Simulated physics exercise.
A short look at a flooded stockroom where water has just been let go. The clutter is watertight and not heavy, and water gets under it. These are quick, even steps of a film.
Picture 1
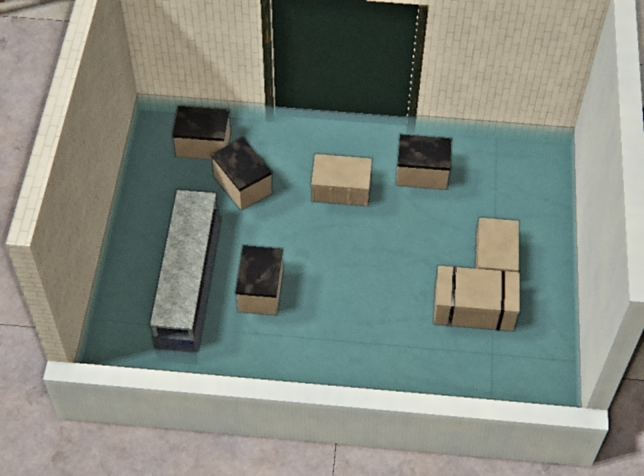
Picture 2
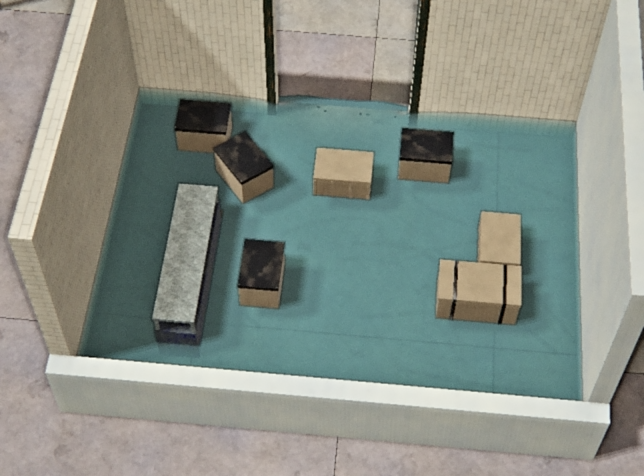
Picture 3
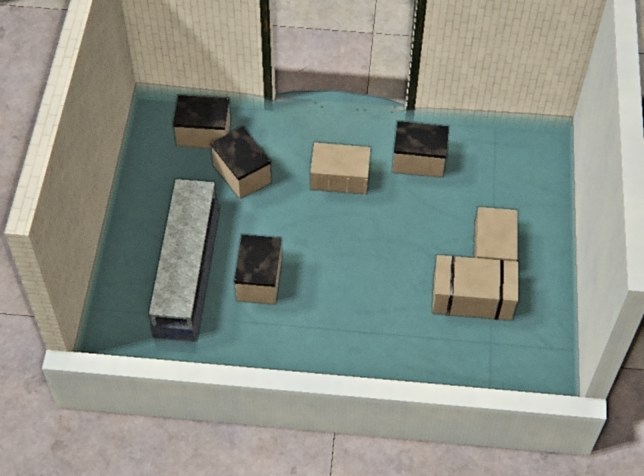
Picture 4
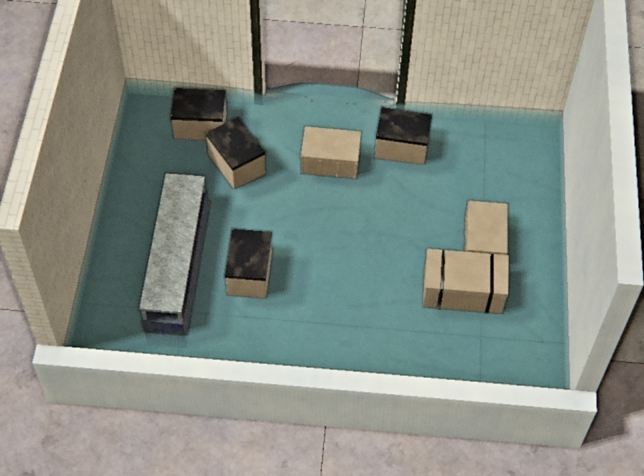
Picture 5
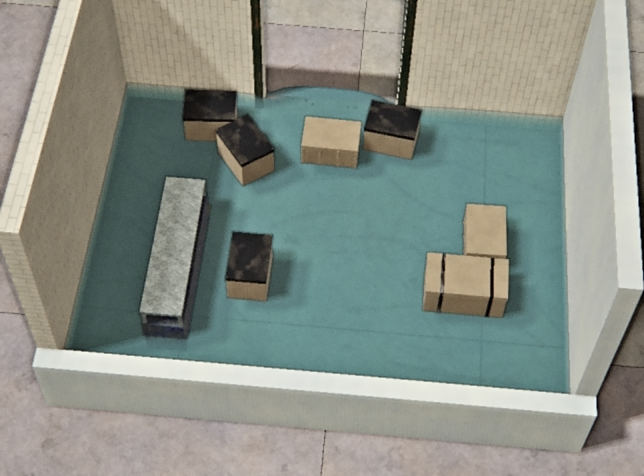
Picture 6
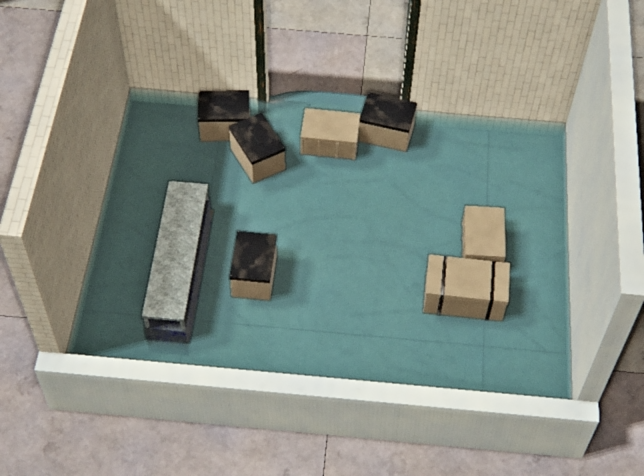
In a flooded stockroom, the dark green door at the back disappeared from the doorway, then the dark-topped boxes near the back wall drifted slightly inward from both sides while the others barely moved.
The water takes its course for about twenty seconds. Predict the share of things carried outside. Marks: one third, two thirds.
Share: Two thirds or more.
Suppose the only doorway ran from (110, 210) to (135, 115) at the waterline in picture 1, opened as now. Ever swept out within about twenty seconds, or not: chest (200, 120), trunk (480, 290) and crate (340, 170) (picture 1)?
One after the other: Washed out, left behind, yes.
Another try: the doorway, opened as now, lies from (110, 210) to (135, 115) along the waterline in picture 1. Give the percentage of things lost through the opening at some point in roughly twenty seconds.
About 70 per cent.
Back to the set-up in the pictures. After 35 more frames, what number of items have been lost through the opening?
6 of them.
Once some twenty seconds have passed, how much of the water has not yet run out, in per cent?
Roughly 34 per cent.
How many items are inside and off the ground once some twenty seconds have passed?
0 of them.
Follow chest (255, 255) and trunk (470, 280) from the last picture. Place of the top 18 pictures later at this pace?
Roughly at (266, 163) and (442, 218).
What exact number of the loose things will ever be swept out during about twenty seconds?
I count 7.
A moment on, 2 of 7 are out; 5 afloat.
Next, 4 of 7 are out; 3 afloat.
Later, 6 of 7 are out; 1 afloat.
In the end, 7 of 7 are out; 0 afloat.
